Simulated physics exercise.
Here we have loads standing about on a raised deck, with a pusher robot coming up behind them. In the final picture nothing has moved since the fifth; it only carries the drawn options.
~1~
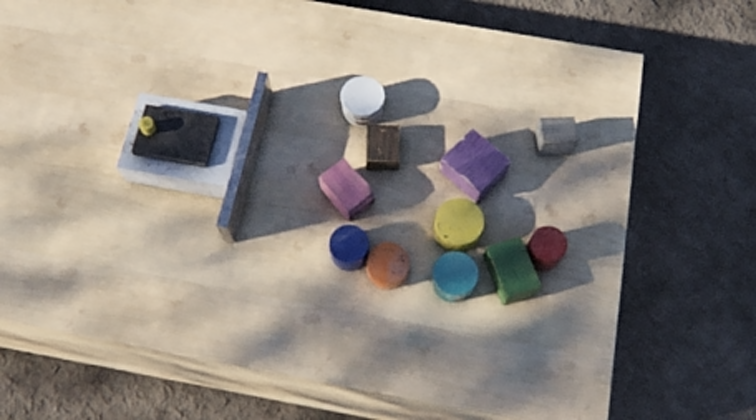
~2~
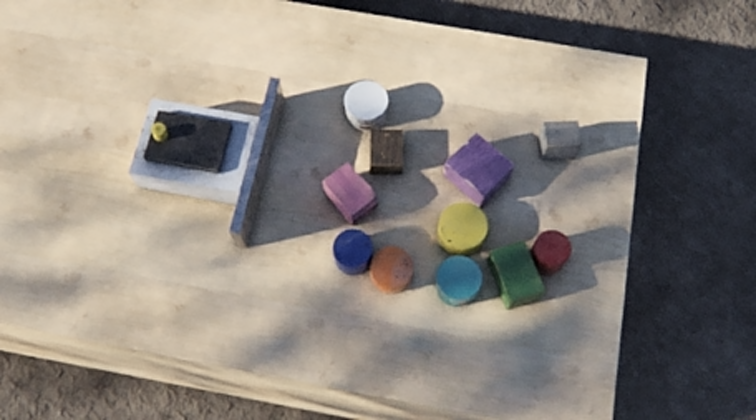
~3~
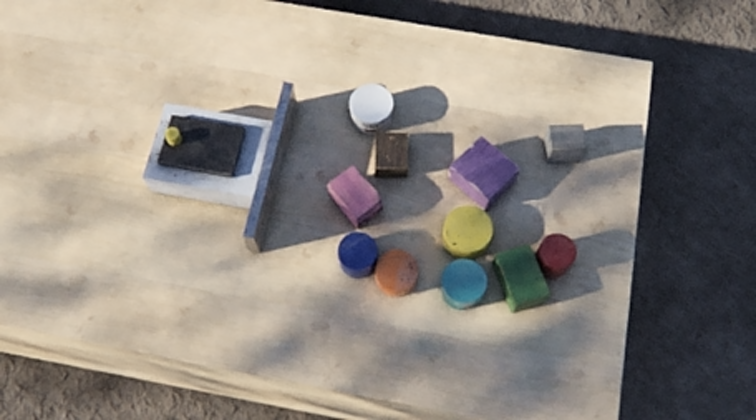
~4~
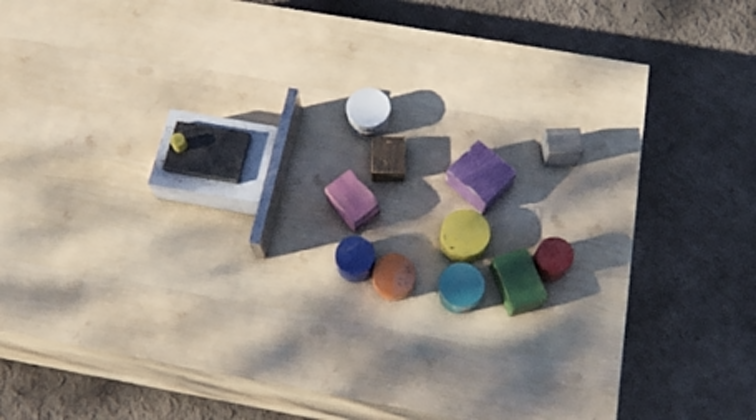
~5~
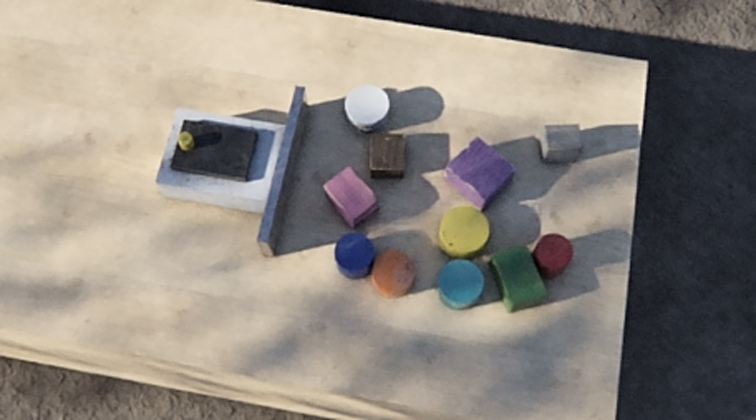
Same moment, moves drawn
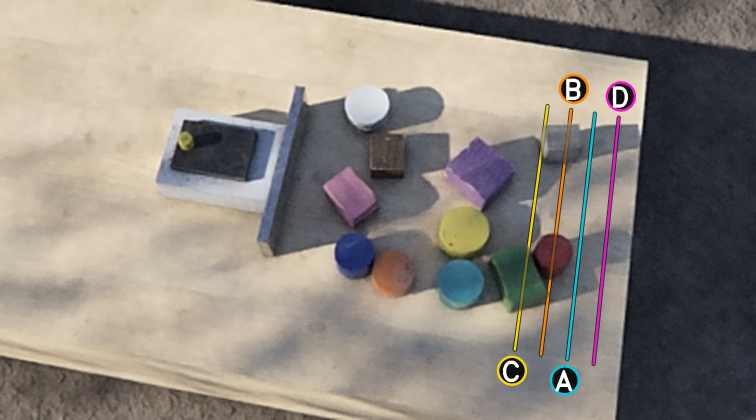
A small white pusher robot with a wide blade slid slowly a short way right across a pale raised deck toward a cluster of colourful boxes and round containers, which stayed where they were, untouched.
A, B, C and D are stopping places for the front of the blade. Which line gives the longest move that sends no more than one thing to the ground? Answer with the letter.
As far as mark B.
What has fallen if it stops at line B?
It is the red canister.
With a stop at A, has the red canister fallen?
Yes.
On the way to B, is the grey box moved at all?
Yes.
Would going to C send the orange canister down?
By then, no.
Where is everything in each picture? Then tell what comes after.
The first frame shows white pail (363, 102); black crate (383, 148); grey box (555, 136).
The second frame shows robot (194, 142); red canister (550, 253).
The third frame shows robot (208, 146); purple crate (484, 173).
The fourth frame shows robot (213, 152); pink box (353, 202).
The fifth frame shows robot (220, 151); blue canister (354, 256); turquoise pail (460, 285); white pail (368, 110).
On the copy, A at (582, 230); B at (557, 226); C at (532, 222); D at (607, 234).
On B. First, robot (317, 167); orange canister (422, 287); white pail (422, 115).
Then, robot (418, 184); red canister (569, 263); purple crate (548, 181).
Finally, robot (495, 197); red canister over the edge; purple crate (624, 194); one fallen.
By contrast, A drops four; C is within the limit but short; D drops four.
